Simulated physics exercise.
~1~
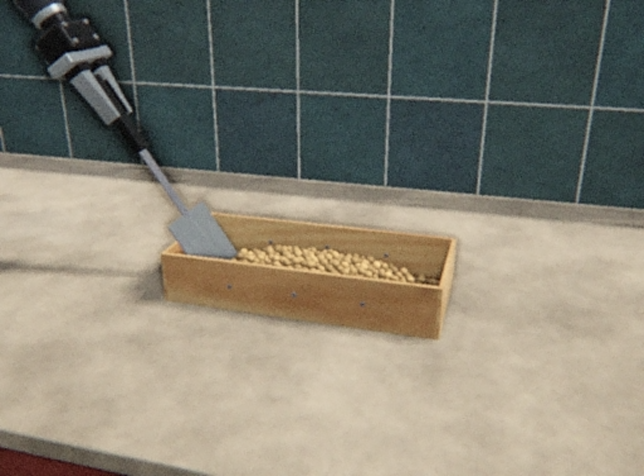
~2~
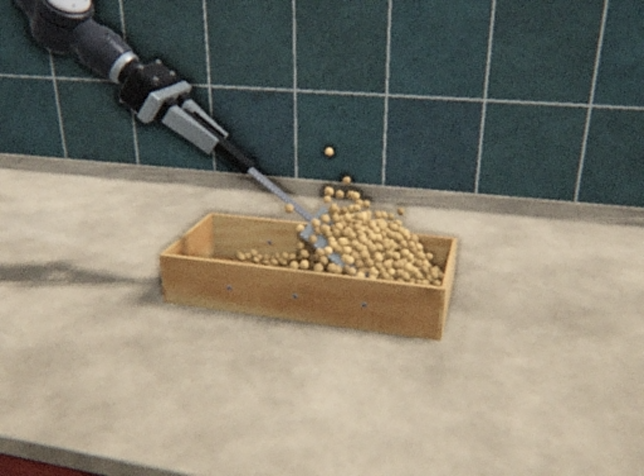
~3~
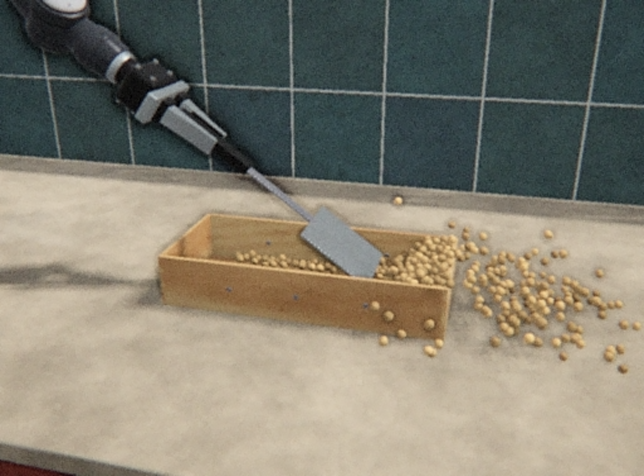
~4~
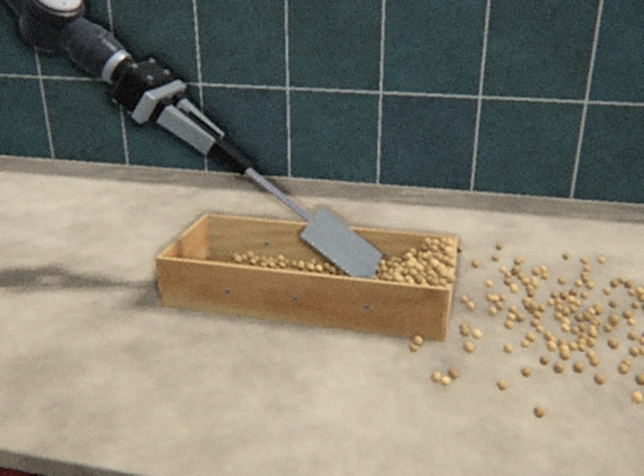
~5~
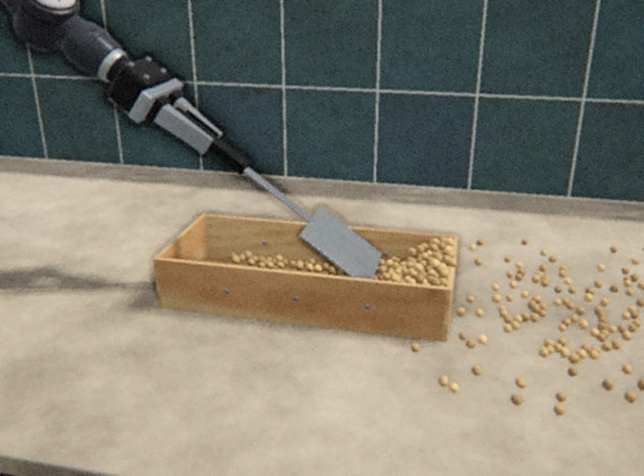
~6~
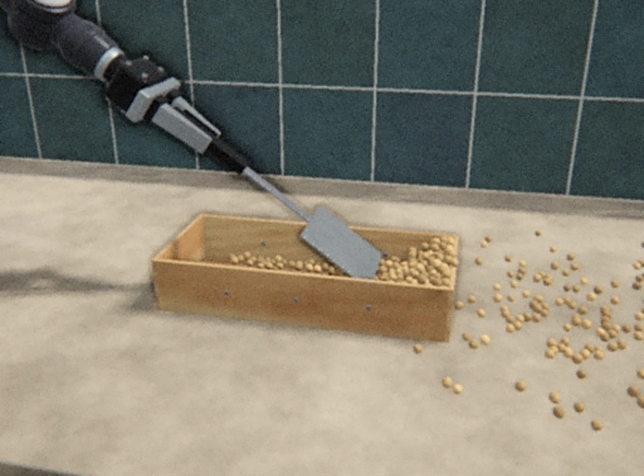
In the video, a robotic arm pushes a flat metal turner rightward through chickpeas in a wooden tray, heaping them up and sending many over the far end. The turner stops inside the tray, with chickpeas scattered across the counter to the right and others still piled inside.
